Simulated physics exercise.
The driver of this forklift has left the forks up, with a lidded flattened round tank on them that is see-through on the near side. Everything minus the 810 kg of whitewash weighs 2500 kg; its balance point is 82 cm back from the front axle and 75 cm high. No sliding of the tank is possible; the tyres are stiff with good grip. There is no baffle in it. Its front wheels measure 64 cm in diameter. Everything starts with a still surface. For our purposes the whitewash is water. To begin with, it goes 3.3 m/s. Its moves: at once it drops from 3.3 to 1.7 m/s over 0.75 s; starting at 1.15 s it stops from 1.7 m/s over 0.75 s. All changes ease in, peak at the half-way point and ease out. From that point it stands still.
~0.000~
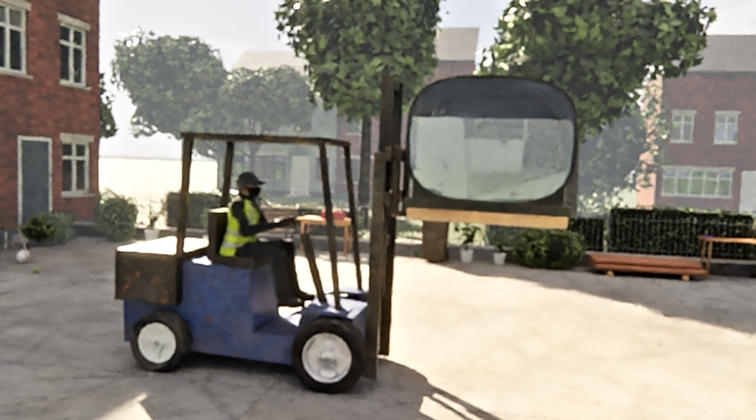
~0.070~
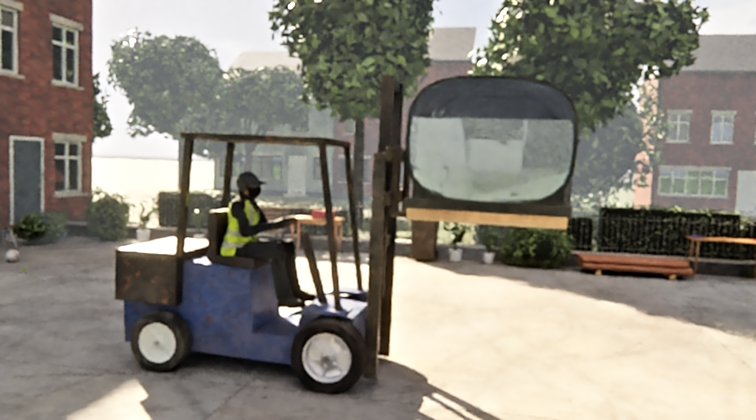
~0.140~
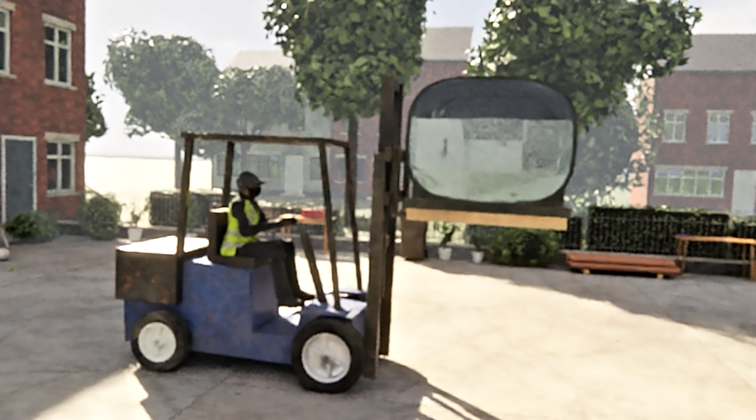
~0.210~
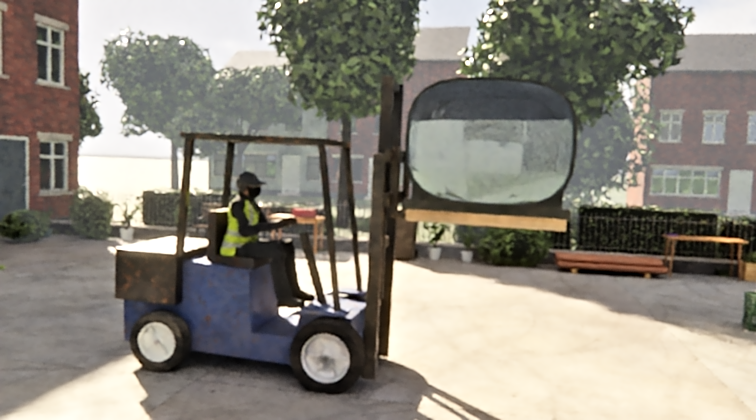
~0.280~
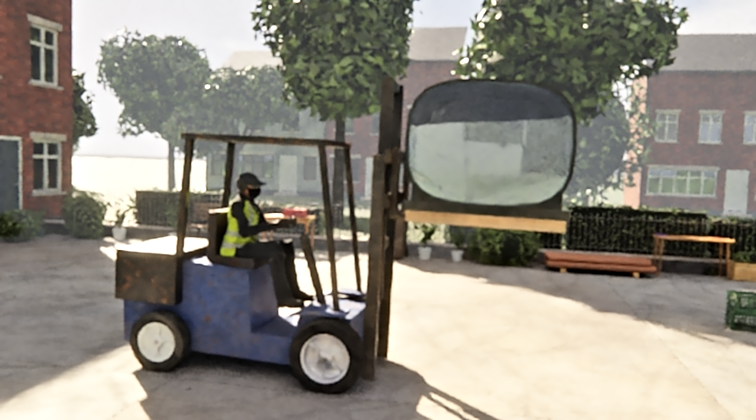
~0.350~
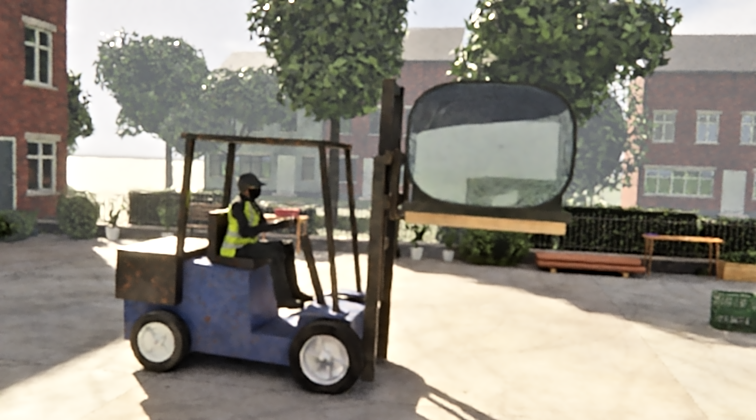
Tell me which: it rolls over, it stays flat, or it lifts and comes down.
It is going to wobble up then drop back.
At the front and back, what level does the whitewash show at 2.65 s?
The front reads 66 cm and the back reads 64 cm.
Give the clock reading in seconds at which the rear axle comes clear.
About 0.45 s.
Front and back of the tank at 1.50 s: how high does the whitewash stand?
Roughly 50 cm in front and 78 cm behind.
After 0.45 s the lean is 1° nose down, the rear 2 cm in the air; the liquid stands 79 cm on the front, 50 cm on the back.
After 1.50 s the lean is 0°, wheels down; the liquid stands 50 cm on the front, 77 cm on the back.
After 2.20 s the lean is 6° nose down, the rear 14 cm in the air; the liquid stands 82 cm on the front, 60 cm on the back.
After 2.65 s the lean is 2° nose down, the rear 6 cm in the air; the liquid stands 66 cm on the front, 63 cm on the back.
After 4.89 s all wheels are down again; the highest lift was 14 cm and the largest lean 6°.
